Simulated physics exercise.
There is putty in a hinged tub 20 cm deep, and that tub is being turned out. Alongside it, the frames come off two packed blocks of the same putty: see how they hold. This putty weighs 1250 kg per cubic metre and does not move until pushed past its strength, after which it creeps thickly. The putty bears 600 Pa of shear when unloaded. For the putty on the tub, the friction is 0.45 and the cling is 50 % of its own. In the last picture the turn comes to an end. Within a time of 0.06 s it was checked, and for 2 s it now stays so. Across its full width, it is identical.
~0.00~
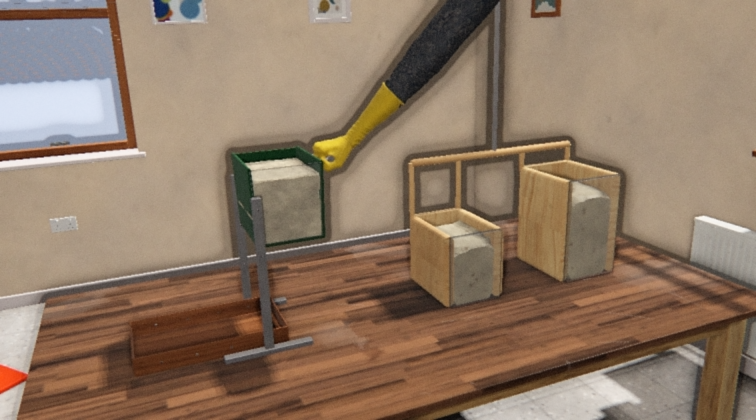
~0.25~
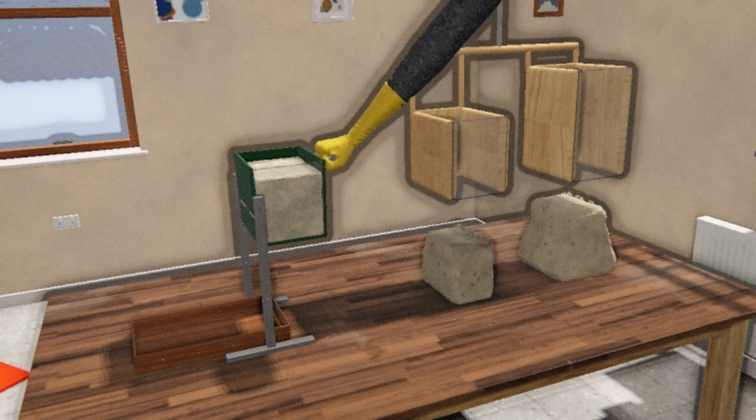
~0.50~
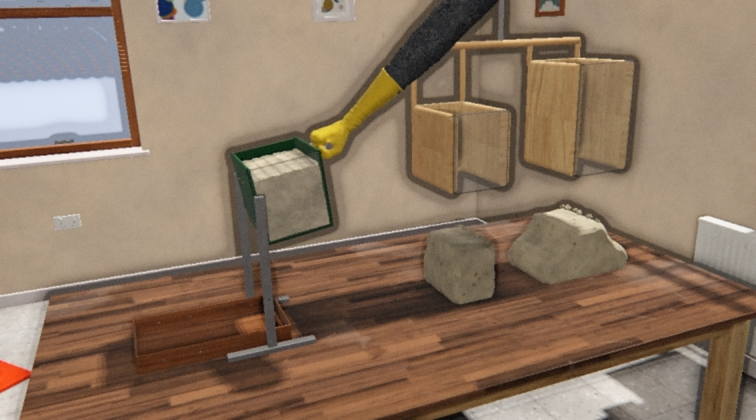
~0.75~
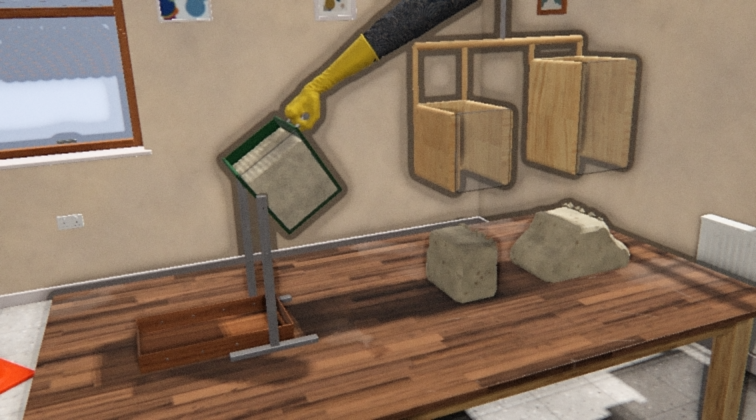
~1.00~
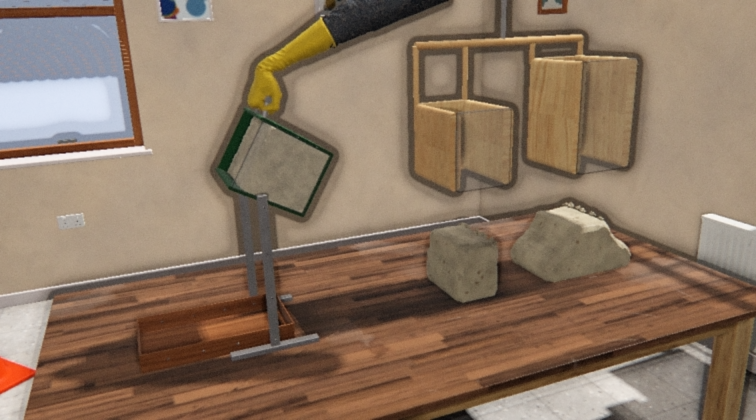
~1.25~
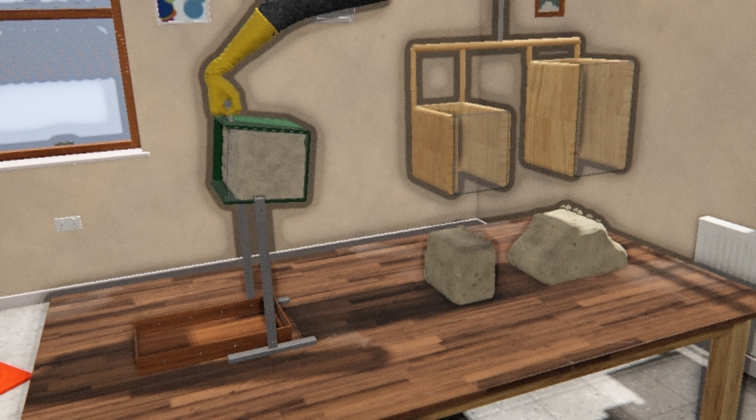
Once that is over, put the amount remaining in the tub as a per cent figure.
The amount remaining comes to about 100 %.
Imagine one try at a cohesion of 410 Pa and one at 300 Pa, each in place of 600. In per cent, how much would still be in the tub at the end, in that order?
Going in order, it's 85 % and then 65 %.
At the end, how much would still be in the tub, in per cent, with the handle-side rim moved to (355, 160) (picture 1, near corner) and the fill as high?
Some 50 per cent, I reckon.
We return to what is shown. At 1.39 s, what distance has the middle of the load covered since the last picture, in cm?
About 0 cm.
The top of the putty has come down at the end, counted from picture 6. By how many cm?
0 cm or so.
After 1.39 s, the tub is at 82 degrees and holds 100 %.
After 1.56 s, the tub is at 82 degrees and holds 100 %.
After 1.73 s, the tub is at 82 degrees and holds 100 %.
After 1.90 s, the tub is at 82 degrees and holds 100 %.
After 3.25 s, at the end, the tub is at 82 degrees and holds 100 %.
